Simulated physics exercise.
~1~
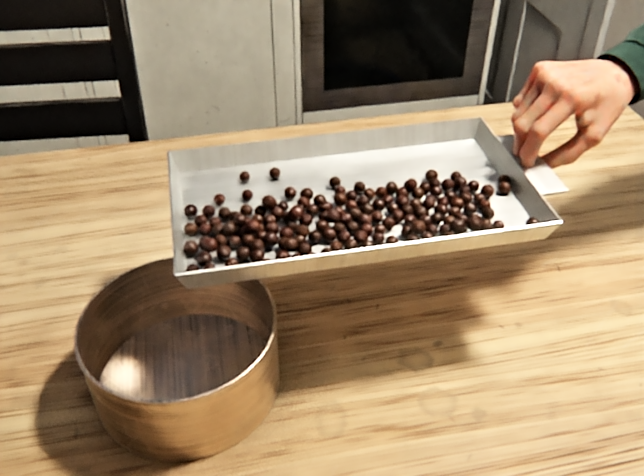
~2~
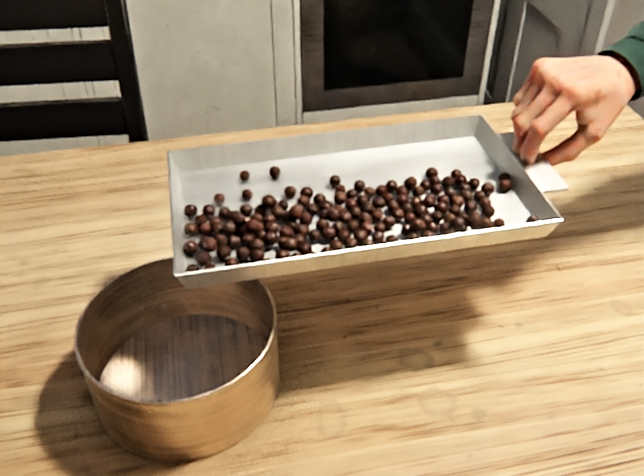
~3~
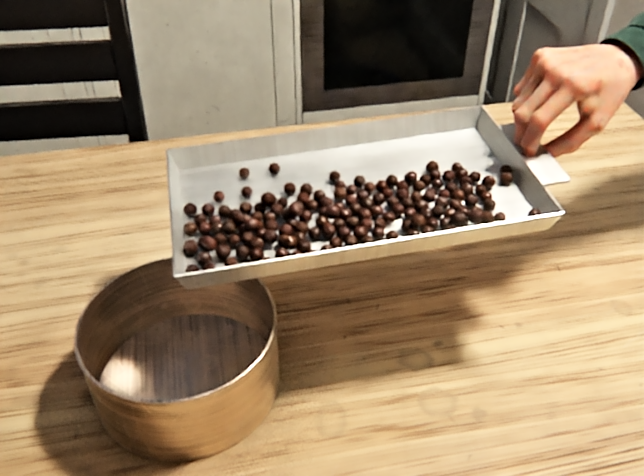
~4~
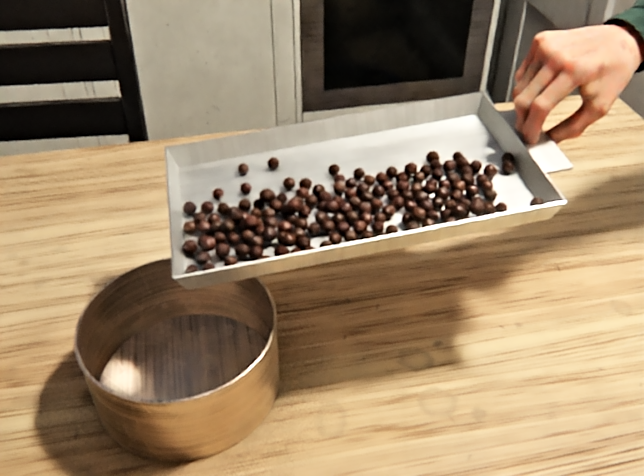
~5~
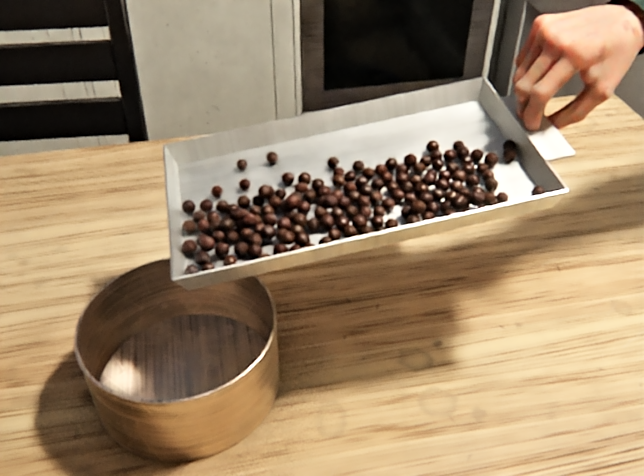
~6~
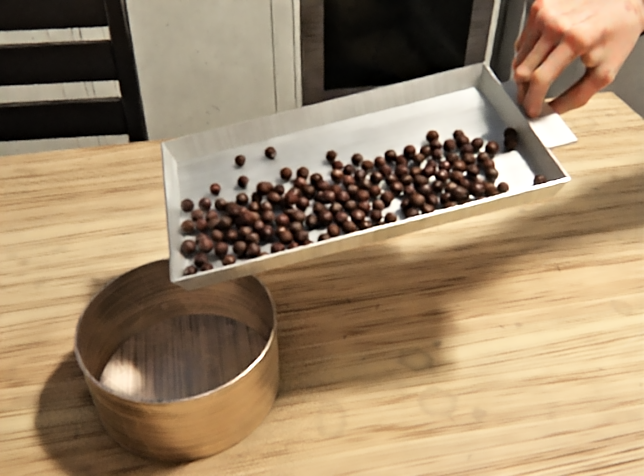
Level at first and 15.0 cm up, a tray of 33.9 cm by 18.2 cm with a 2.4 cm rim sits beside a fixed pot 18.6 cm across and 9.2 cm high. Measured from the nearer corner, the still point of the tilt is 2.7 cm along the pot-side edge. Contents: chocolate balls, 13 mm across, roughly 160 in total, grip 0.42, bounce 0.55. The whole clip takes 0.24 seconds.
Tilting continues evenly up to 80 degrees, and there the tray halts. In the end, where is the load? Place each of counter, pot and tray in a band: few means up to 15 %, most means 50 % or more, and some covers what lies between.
Counter: Few; pot: Most; tray: Few.
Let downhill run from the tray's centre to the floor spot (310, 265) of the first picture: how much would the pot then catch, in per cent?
I'd estimate about 65 %.
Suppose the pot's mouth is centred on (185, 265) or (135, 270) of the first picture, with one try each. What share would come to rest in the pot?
About 15 and 30 per cent.
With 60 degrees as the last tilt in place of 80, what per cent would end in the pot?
55 %.
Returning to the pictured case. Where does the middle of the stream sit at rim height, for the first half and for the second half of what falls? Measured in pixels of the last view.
Earlier half close to (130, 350), later half at (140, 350) in pixels.
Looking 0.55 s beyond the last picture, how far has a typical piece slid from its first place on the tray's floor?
Displacement on the tray: Roughly 3 cm.
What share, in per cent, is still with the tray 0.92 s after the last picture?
About 95% of the load.
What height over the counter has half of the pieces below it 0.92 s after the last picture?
The halfway mark sits at about 20 cm.
Then, 0.55 s after the last picture, tilt 43 degrees; the tray holds 100 %, the pot 0 %.
Then, 0.92 s after the last picture, tilt 65 degrees; the tray holds 95 %, the pot 0 %.
Then, 1.38 s after the last picture, tilt 80 degrees; the tray holds 10 %, the pot 75 %.
In the end, counter 10 %, pot 90 %, tray 0 %.
